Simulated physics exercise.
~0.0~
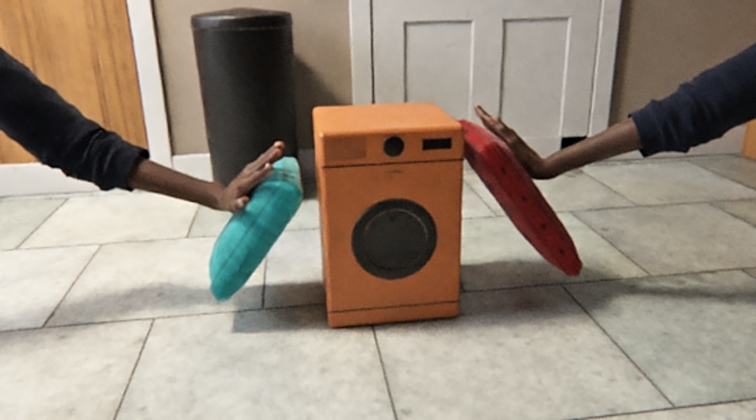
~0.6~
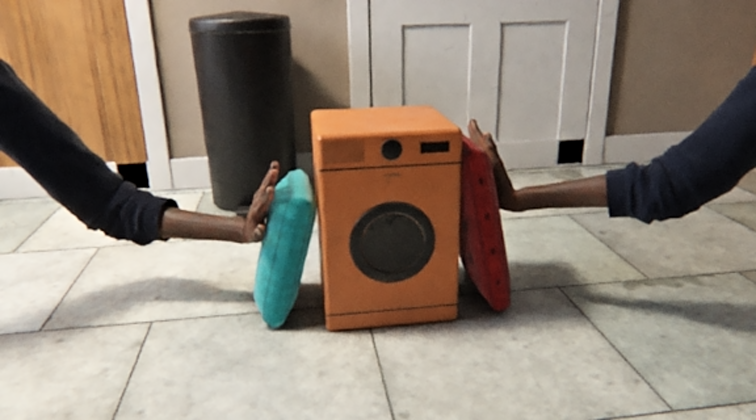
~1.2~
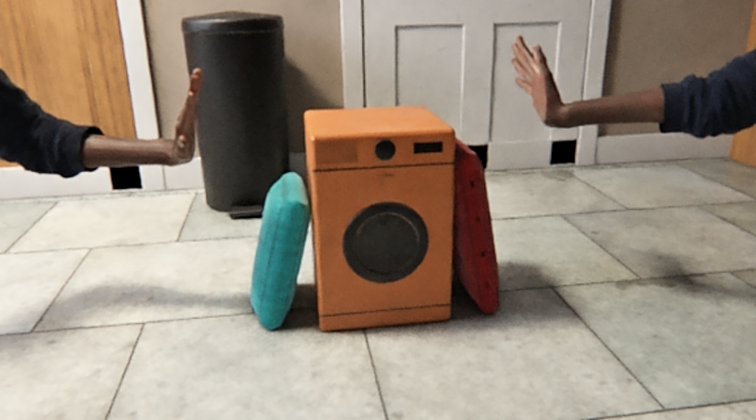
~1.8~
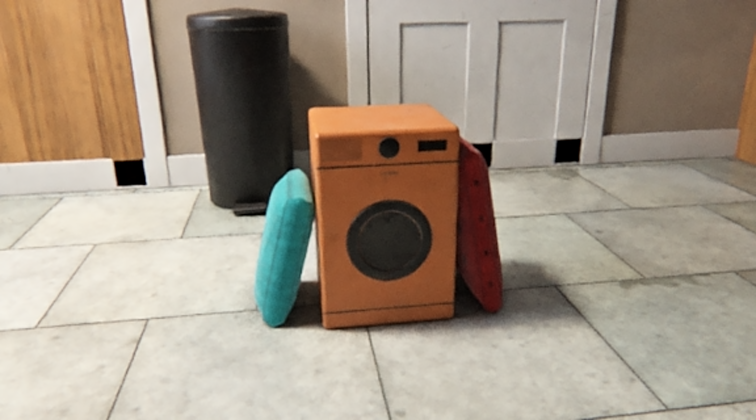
On a kitchen floor of pale grey tiles, seen from the front at a low height by a slightly swaying camera, an orange washing machine stands in front of a dark bin and a white panelled door. From either side, a hand holds a cushion against it, a turquoise one on the left and a red one on the right. The hands tip both cushions inward until they stand more upright, close against the machine. Then the hands let go, draw back and leave. Both cushions stay leaning against the sides of the unmoving machine.
